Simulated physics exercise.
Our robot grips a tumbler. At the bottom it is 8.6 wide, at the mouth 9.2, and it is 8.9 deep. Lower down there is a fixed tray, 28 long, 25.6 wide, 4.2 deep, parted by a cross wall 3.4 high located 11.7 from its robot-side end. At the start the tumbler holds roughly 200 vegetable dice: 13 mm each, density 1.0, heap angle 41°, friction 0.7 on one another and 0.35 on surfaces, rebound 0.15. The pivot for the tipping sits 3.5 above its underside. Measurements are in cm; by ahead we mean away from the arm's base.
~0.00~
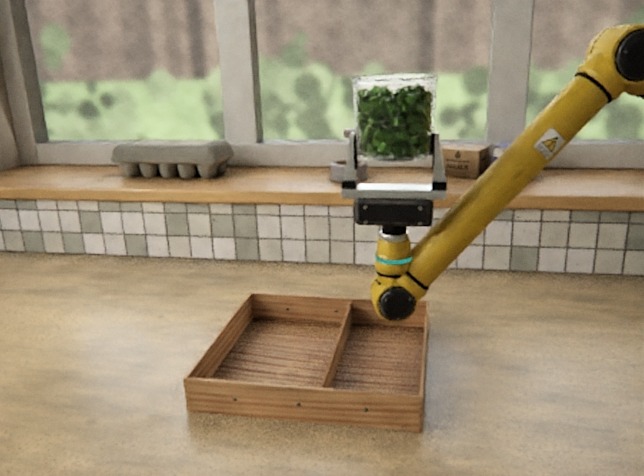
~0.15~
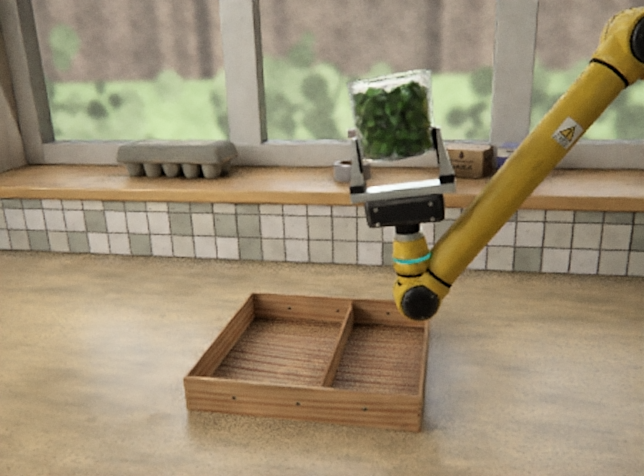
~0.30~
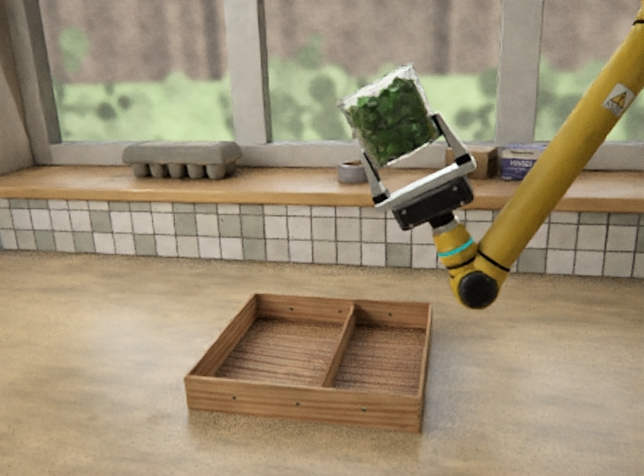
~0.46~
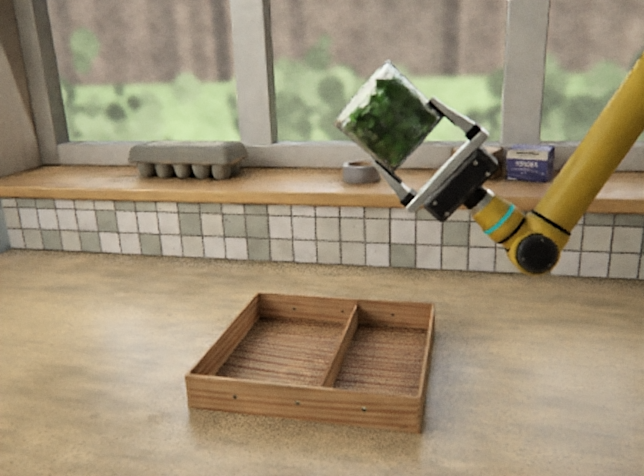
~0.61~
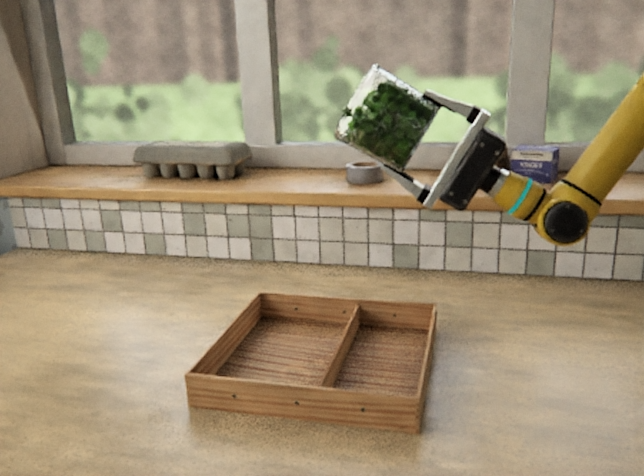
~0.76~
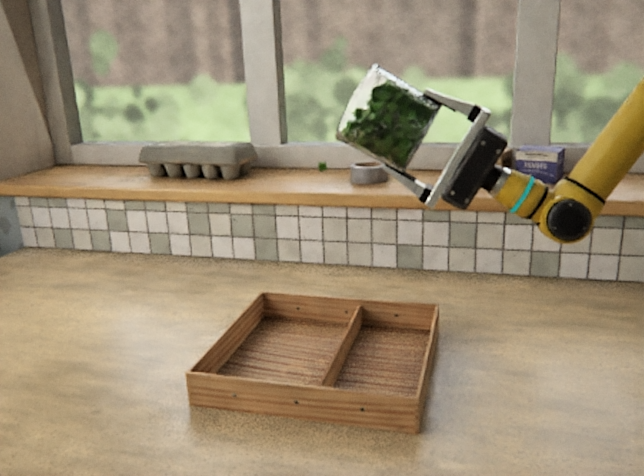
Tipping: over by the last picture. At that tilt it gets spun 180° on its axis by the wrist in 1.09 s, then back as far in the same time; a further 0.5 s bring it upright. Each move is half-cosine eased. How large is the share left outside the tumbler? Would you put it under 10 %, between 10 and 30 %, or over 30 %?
I would put it under 10 %.
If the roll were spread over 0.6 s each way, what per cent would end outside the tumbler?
In that case some 5 per cent.
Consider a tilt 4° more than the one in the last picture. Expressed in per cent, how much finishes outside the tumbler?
Roughly 5 per cent.
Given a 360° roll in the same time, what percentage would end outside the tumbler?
I'd put it at about 5 %.
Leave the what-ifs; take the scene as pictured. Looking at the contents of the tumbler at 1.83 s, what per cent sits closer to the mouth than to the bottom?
Close to 50 per cent lies in the mouth half.
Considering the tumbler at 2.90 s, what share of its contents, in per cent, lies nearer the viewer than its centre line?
Estimated share: About 45 %.
After 1.83 s, tipped 61°, highest piece 37 above the table; 194 in the tumbler, 2 in the far-side part, 3 in flight or on a rim.
After 2.90 s, tipped 61°, highest piece 38 above the table; 190 in the tumbler, 8 in the far-side part, 1 in flight or on a rim.
After 3.64 s, upright, highest piece 39 above the table; 189 in the tumbler, 10 in the far-side part.
After 4.34 s, upright, highest piece 39 above the table; 189 in the tumbler, 10 in the far-side part.
In the end, 189 in the tumbler, 10 in the far-side part. That is 5 % outside the tumbler.
